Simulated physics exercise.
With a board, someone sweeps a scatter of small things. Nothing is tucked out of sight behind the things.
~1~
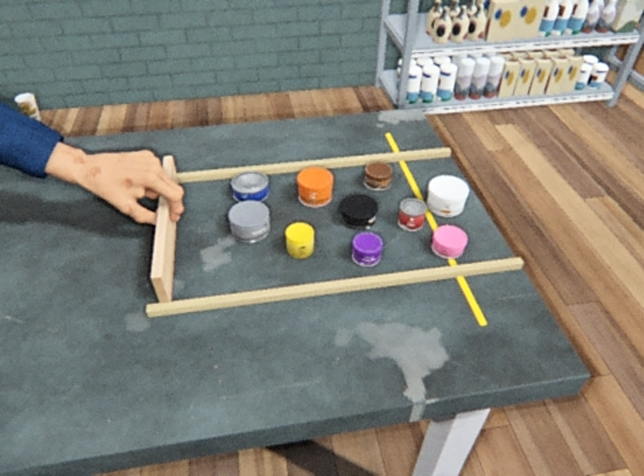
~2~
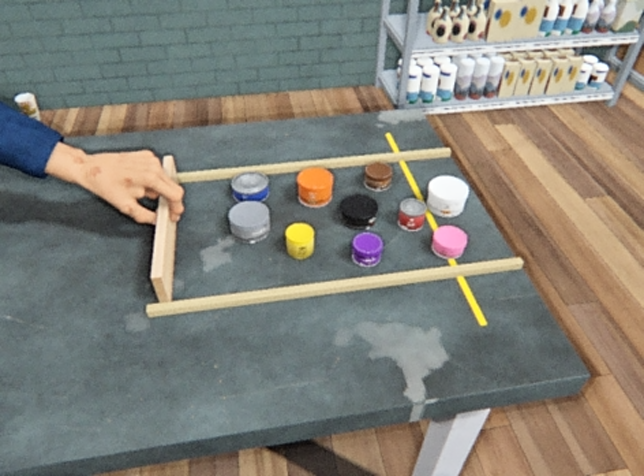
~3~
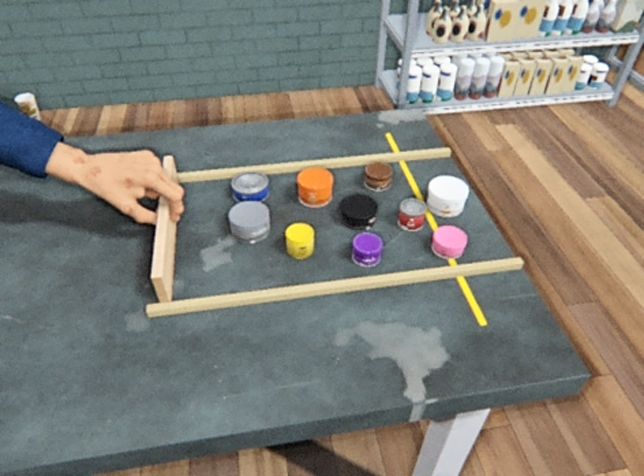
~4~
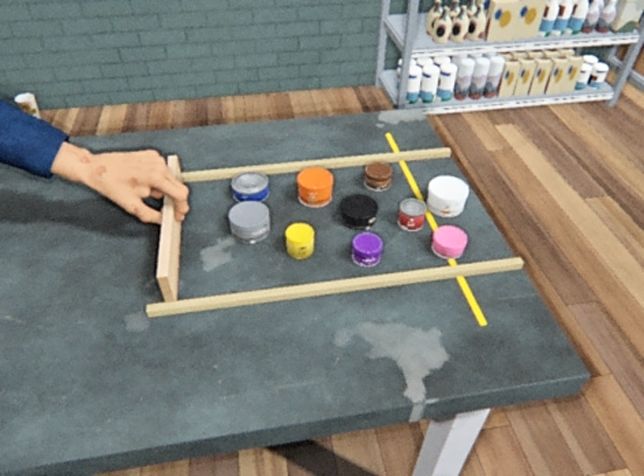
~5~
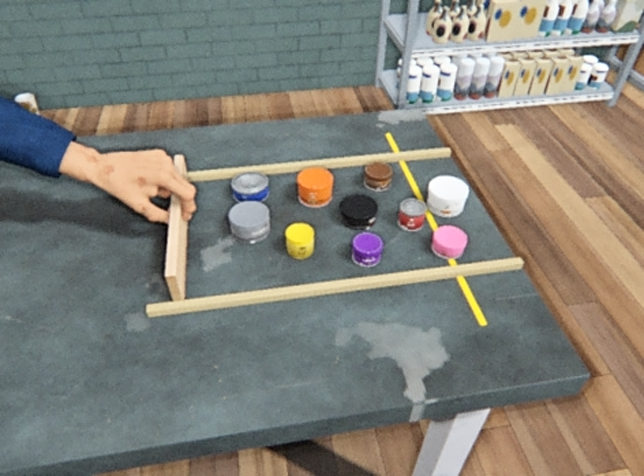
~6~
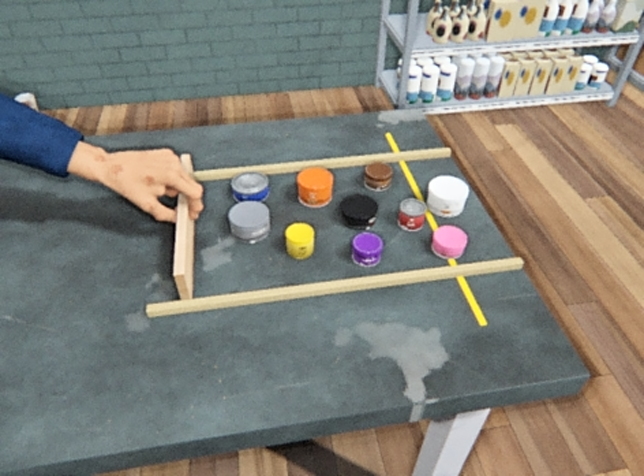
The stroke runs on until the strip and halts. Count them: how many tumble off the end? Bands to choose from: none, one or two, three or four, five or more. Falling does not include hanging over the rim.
Final answer: One or two.
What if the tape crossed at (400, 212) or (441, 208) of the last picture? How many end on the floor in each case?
The floor gets 0 the first time and 4 the second.
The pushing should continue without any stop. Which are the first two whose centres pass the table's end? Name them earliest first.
Going earliest first, it's the white tin and then the red pot.
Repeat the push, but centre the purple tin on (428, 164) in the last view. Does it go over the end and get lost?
Then it is lost.
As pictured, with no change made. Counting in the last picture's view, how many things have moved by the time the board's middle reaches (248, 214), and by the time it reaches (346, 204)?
I make it 2 at the first spot and 8 at the other.
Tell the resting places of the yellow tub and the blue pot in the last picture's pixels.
Roughly at (451, 224) and at (426, 169), in that order.
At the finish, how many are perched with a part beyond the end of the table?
Count of overhanging things: 2.
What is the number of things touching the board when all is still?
That comes to 4.
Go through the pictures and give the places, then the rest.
White tin (447, 197); pink tin (449, 242); red pot (412, 215); board (167, 223); tape (426, 209), in the first frame.
Pink tin (449, 243); black tub (358, 212), in the second frame.
Red pot (412, 215); blue pot (251, 188), in the third frame.
White tin (447, 197); orange pot (315, 188), in the fourth frame.
Pink tin (449, 243); grey tub (250, 222), in the fifth frame.
White tin (447, 197); pink tin (449, 243); red pot (412, 215); board (186, 221); tape (426, 209), in the sixth frame.
A little later, none off yet; white tin at rest near (447, 197); pink tin at rest near (449, 243); red pot at rest near (412, 215).
When it is over, the number that fall off is one or two; down, red pot and white tin.
